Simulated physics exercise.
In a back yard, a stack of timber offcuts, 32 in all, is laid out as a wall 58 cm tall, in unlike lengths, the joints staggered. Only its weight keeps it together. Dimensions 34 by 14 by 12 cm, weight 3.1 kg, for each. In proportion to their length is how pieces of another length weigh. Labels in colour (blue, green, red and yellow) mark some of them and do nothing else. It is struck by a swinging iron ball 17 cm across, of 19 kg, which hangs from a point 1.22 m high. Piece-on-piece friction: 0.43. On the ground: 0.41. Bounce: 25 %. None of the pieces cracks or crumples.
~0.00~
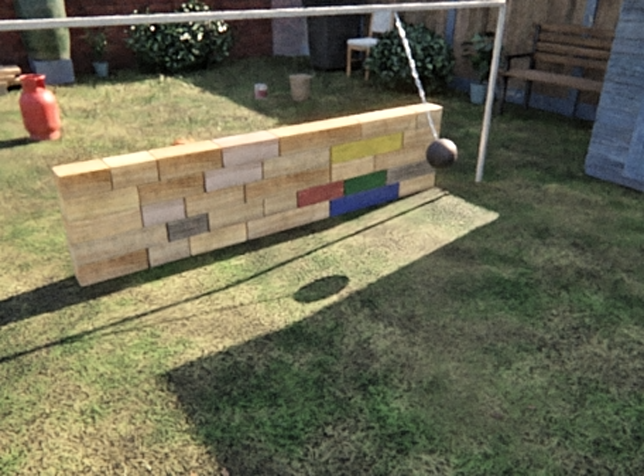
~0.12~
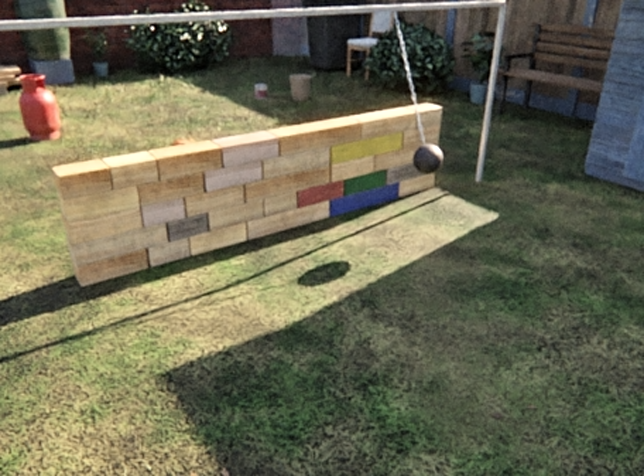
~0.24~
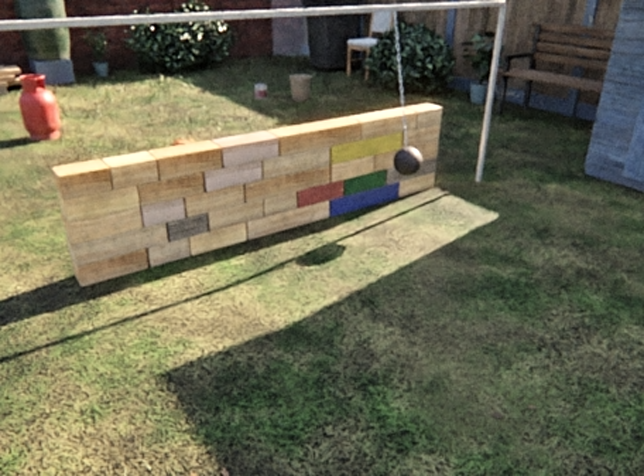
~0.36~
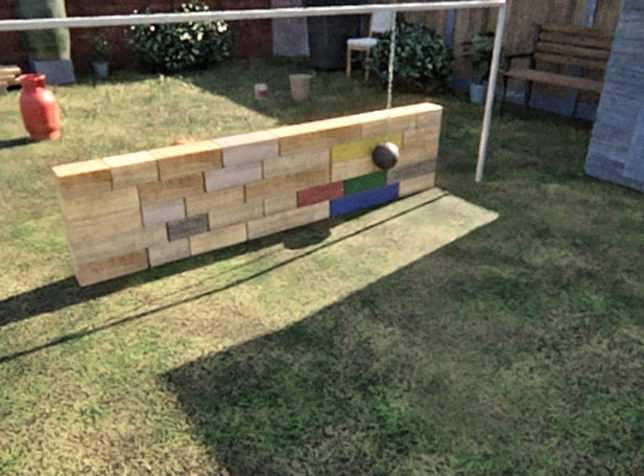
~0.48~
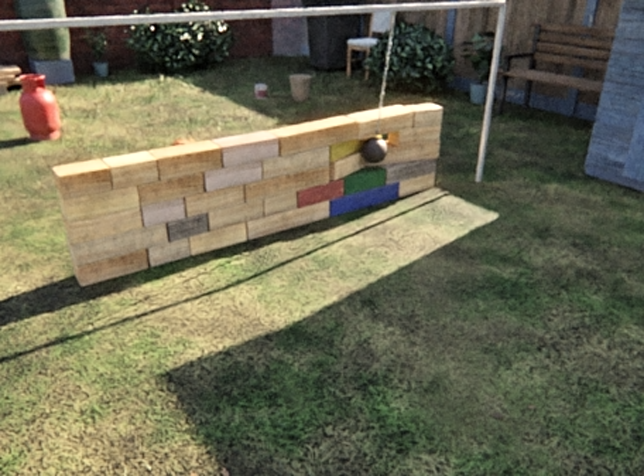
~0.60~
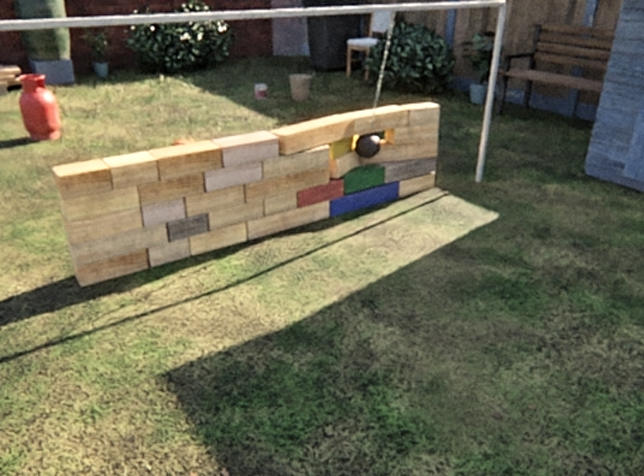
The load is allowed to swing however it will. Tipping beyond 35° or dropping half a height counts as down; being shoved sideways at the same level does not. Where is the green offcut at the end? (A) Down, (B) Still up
Option B: Still up.
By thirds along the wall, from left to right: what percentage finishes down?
Going left to right, I get 0, 10 and 60 percent.
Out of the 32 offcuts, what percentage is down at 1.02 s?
20 %.
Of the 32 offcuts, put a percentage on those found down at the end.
The share is about 20 in a hundred.
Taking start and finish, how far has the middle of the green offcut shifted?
I'd put it at near 0 cm.
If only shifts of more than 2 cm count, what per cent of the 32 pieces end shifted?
It is 20 per cent.
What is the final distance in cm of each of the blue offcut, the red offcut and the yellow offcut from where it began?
Here blue ends up 0 centimetres away, red 0 centimetres and yellow 50 centimetres.
By 0.82 s, line 15° past plumb; 1 of the 32 offcuts down; green offcut unmoved; yellow offcut tilted 26°, 6 cm lower.
By 1.02 s, line 10° past plumb; 7 of the 32 offcuts down; green offcut unmoved; yellow offcut tilted 59°, 19 cm lower.
By 1.24 s, line plumb; 7 of the 32 offcuts down; green offcut unmoved; yellow offcut on its side.
When it is over (1.9 s), line 12° before plumb; 7 of the 32 offcuts down; green offcut unmoved; yellow offcut on its side; red offcut unmoved. In pixels of the last frame, middles, green offcut near (359, 179), yellow offcut near (311, 181).
